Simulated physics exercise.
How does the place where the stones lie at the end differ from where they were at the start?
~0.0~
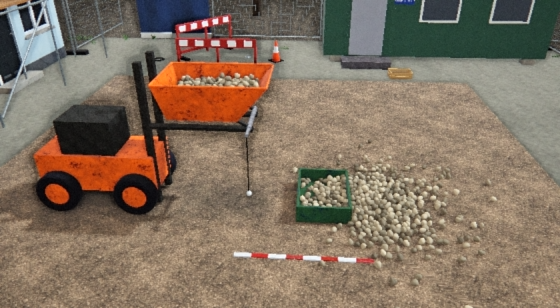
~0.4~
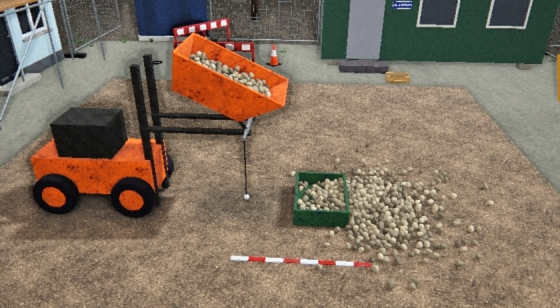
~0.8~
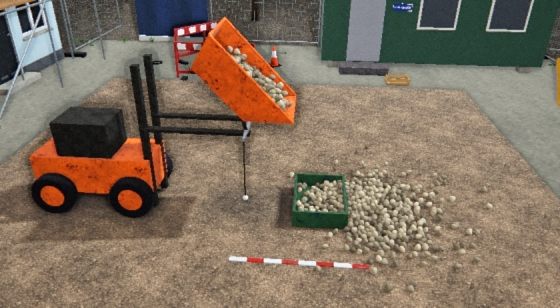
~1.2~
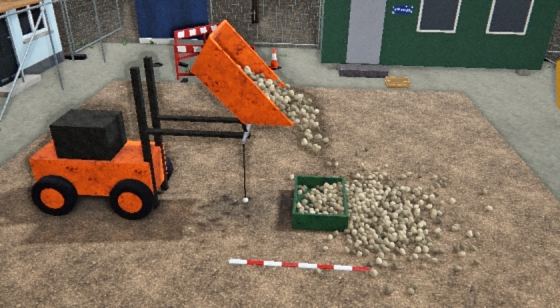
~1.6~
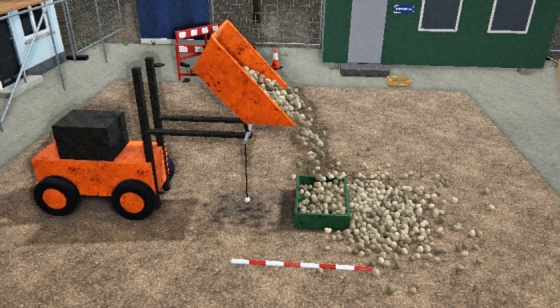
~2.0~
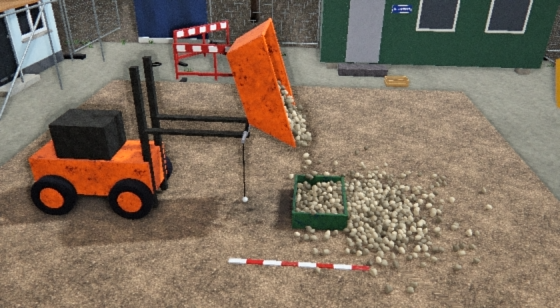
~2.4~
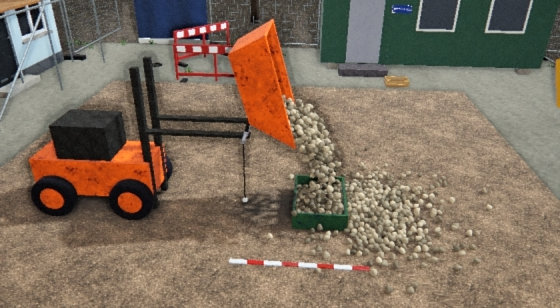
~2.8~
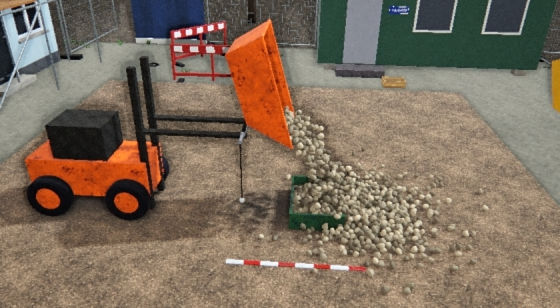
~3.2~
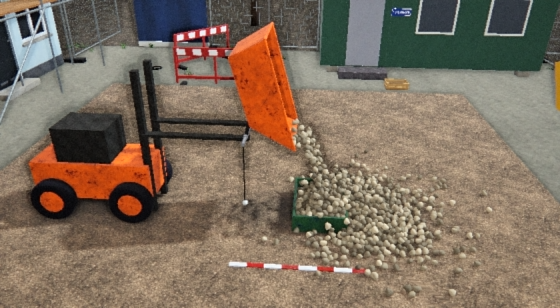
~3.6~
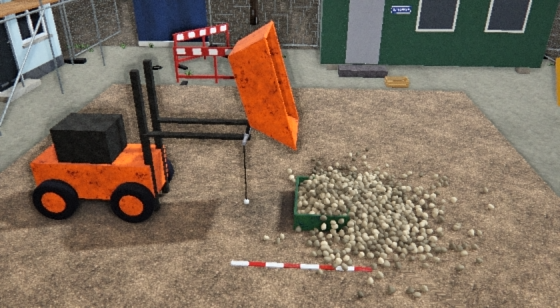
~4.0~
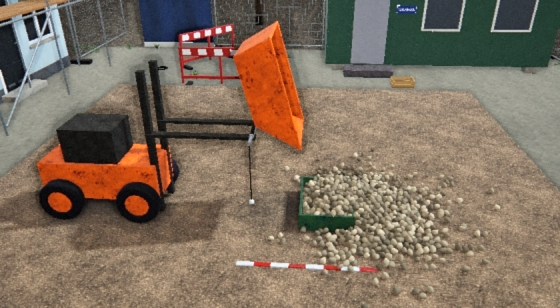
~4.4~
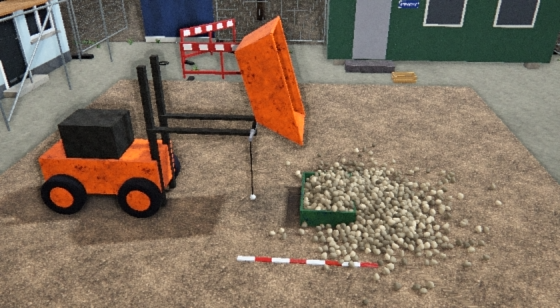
At the start the stones were split between the raised orange skip and the green bin with the pile to its right. By the end the skip was empty and they lay lower and farther right overall, heaped in and around the bin.
